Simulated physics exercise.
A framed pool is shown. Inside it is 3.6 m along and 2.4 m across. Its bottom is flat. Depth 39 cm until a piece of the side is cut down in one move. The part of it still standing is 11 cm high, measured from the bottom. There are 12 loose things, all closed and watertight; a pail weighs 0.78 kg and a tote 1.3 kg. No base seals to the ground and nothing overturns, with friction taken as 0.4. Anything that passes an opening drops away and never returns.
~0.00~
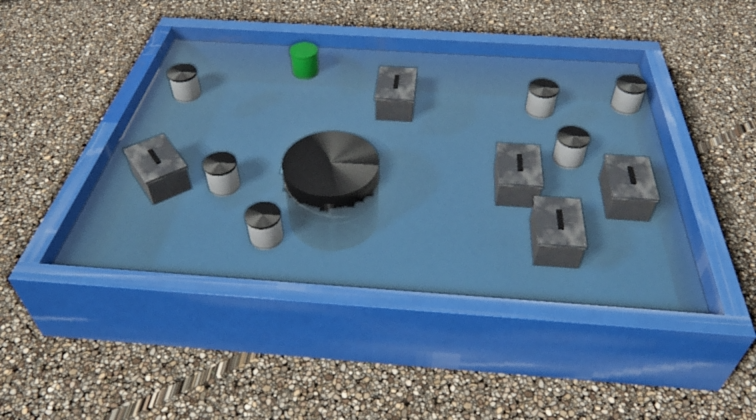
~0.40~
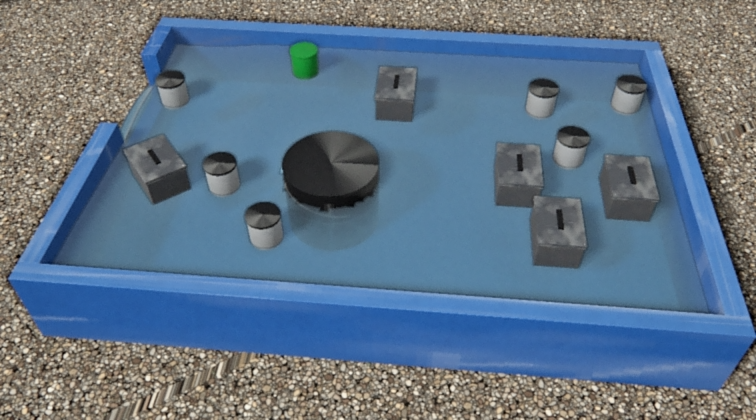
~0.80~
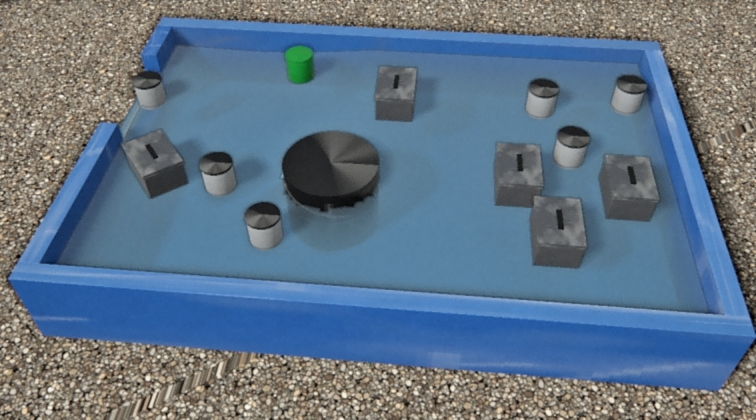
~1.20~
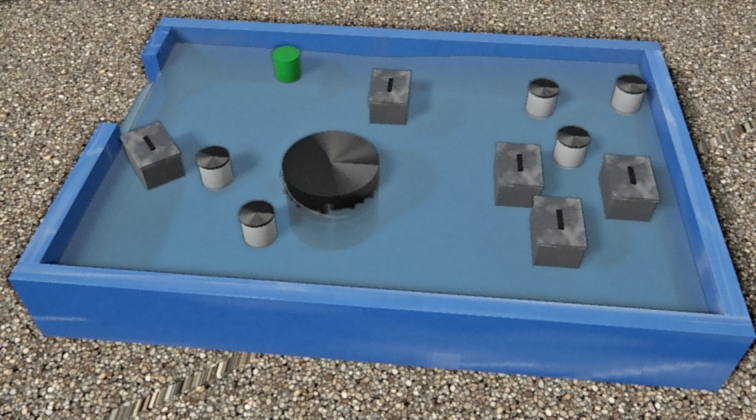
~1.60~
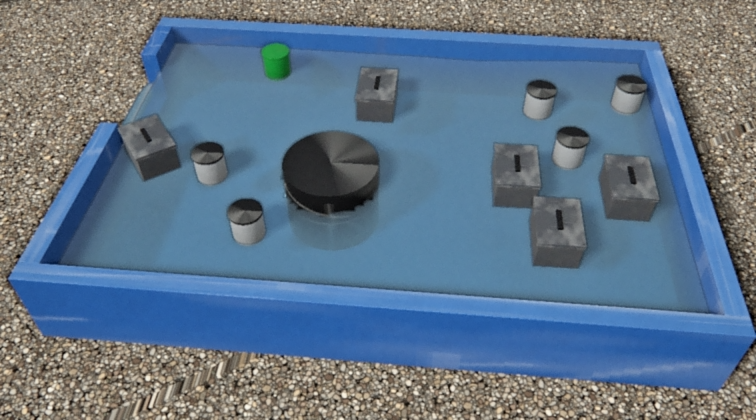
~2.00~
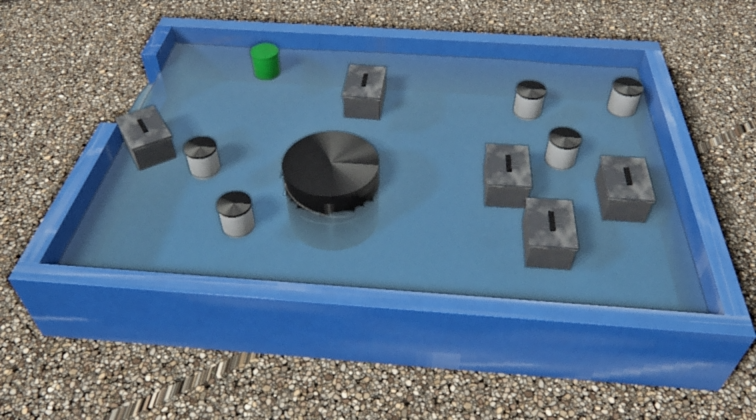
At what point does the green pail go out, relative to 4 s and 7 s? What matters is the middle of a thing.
It gets out after the earlier moment but before the later one.
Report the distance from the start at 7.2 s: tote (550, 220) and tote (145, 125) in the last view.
30 cm; washed out.
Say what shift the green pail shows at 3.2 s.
About 60 cm.
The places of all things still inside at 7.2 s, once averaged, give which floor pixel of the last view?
The centre sits near (446, 189).
After 3.2 s the green pail is near (223, 53), 0.6 m from its start, afloat; 2 of 12 are out; 10 afloat.
After 7.2 s the green pail has gone out (at 5.6 s); 4 of 12 are out; 8 afloat.
After 12.0 s the green pail has gone out (at 5.6 s); 6 of 12 are out; 6 afloat.
After 16.0 s the green pail has gone out (at 5.6 s); 6 of 12 are out; 6 afloat.
